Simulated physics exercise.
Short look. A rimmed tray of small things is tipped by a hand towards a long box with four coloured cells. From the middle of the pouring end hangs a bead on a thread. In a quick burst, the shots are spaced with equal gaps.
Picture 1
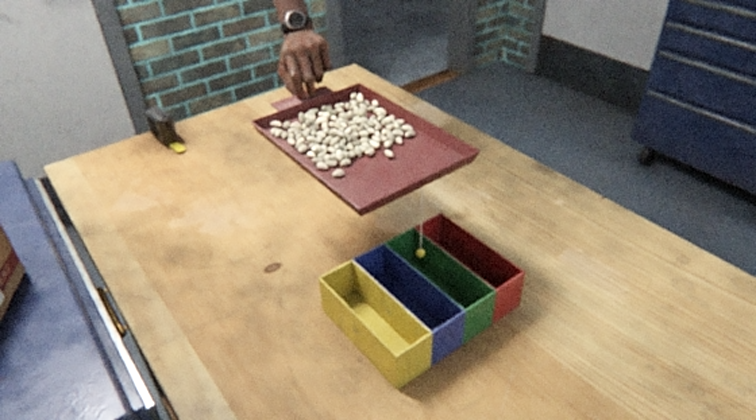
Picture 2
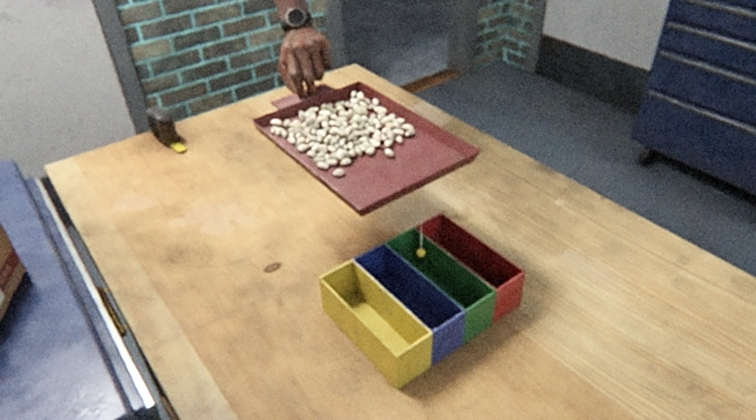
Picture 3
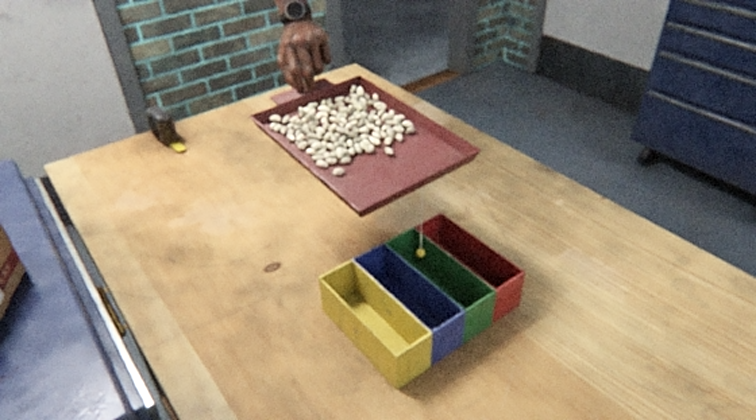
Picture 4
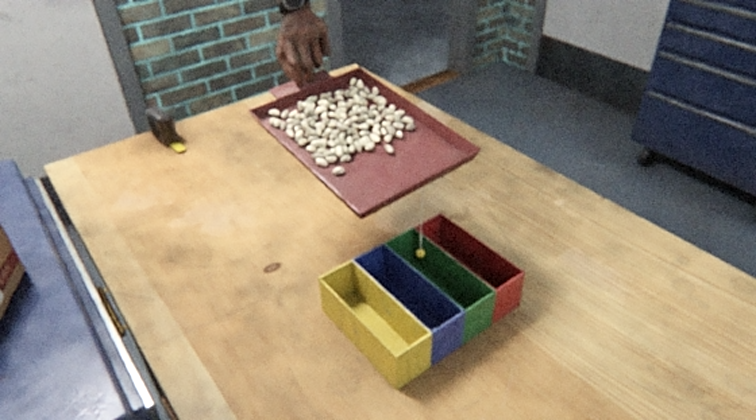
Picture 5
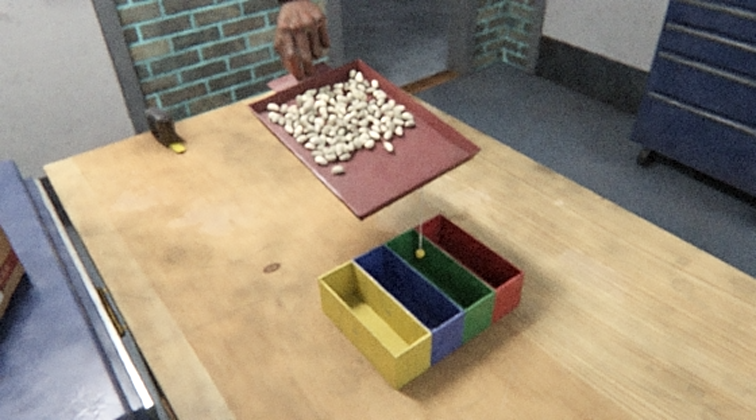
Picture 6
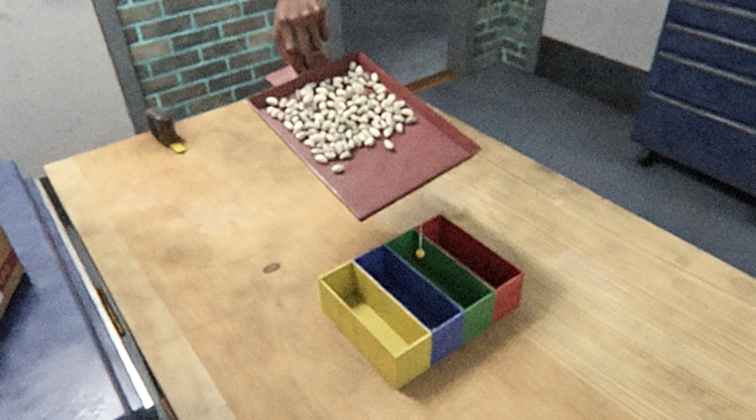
Red tray of white beans tilting slightly as a hand raises its far end above a box with four coloured cells.
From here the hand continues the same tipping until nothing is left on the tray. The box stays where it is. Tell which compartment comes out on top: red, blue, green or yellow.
It is yellow that comes out on top.
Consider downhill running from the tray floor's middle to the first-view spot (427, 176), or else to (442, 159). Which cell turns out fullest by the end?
Try 1 - the red cell / try 2 - that red cell.
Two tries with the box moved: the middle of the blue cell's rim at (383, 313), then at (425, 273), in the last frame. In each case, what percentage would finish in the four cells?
First 100 %, then 50 %.
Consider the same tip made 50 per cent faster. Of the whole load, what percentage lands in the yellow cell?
That works out at roughly 60 per cent.
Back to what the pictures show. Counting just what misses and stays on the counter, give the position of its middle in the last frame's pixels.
I'd put the middle somewhere around (290, 415) in the last picture.
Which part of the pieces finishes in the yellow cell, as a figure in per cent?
My estimate is some 60 %.
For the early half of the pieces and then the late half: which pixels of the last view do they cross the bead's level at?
Initially about (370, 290); subsequently about (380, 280).
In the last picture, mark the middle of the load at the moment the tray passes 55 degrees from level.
Somewhere around pixel (373, 177) in the last picture.
Shortly afterwards, tray tipped steeply; all but a few on the tray; only a few in the yellow cell; only a few in the blue cell; a little falling or outside the box.
Next, tray tipped right over; near a quarter on the tray; near a third in the yellow cell; a little in the blue cell; only a few in the green cell; near a quarter falling or outside the box.
Some moments later, tray tipped past a quarter turn; near two thirds in the yellow cell; near a quarter in the blue cell; only a few in the green cell; only a few in the red cell; a little falling or outside the box.
In the end, tray tipped past a quarter turn; near two thirds in the yellow cell; near a quarter in the blue cell; only a few in the green cell; only a few in the red cell; a little outside the box.
